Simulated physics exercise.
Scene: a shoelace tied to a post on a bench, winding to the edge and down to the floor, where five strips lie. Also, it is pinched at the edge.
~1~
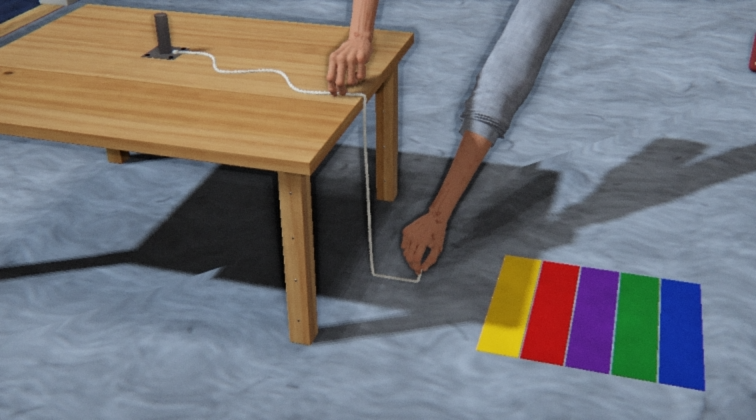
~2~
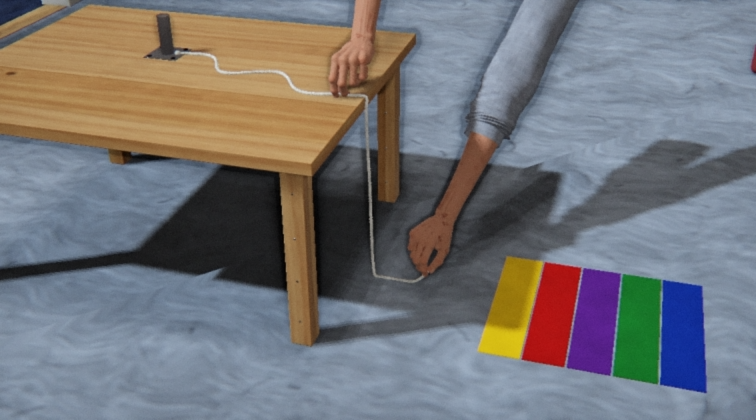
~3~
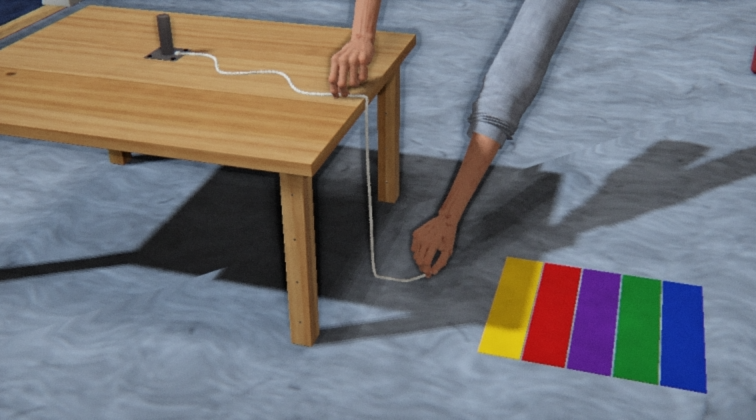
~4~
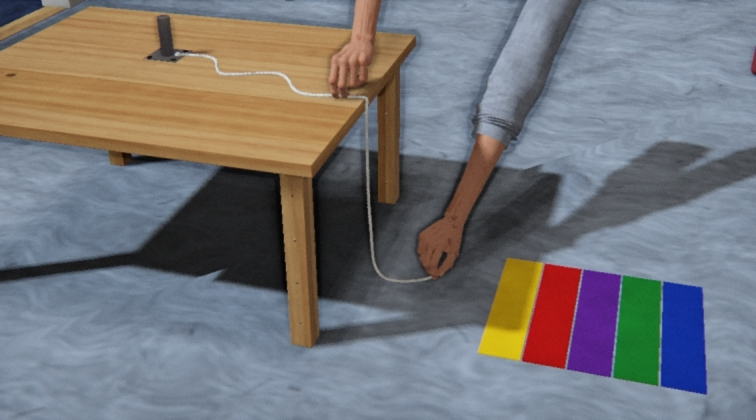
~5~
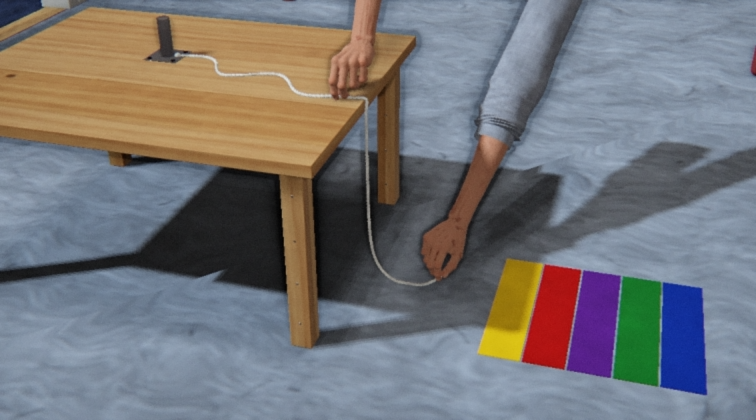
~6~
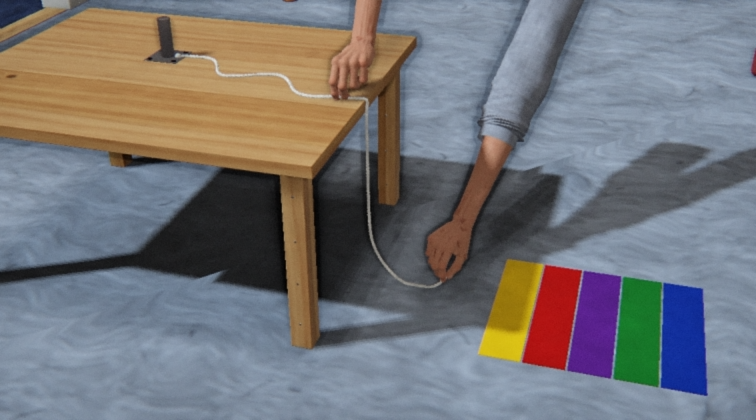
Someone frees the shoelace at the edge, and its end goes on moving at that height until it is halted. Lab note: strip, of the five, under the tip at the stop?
Purple.
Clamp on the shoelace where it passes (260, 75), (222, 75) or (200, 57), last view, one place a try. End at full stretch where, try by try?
For the three tries you'd see (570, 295), (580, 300) and (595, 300).
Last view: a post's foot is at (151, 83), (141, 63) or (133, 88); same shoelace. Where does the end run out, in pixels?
In order, near (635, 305), (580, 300) and (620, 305).
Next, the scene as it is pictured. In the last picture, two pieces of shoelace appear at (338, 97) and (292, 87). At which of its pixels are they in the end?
Near (375, 108) and (325, 89).
Early on, end near (536, 292); over red.
Midway, end near (576, 298); over red.
At the end of the slack, end near (600, 302); over purple. It gets as far as the purple strip.
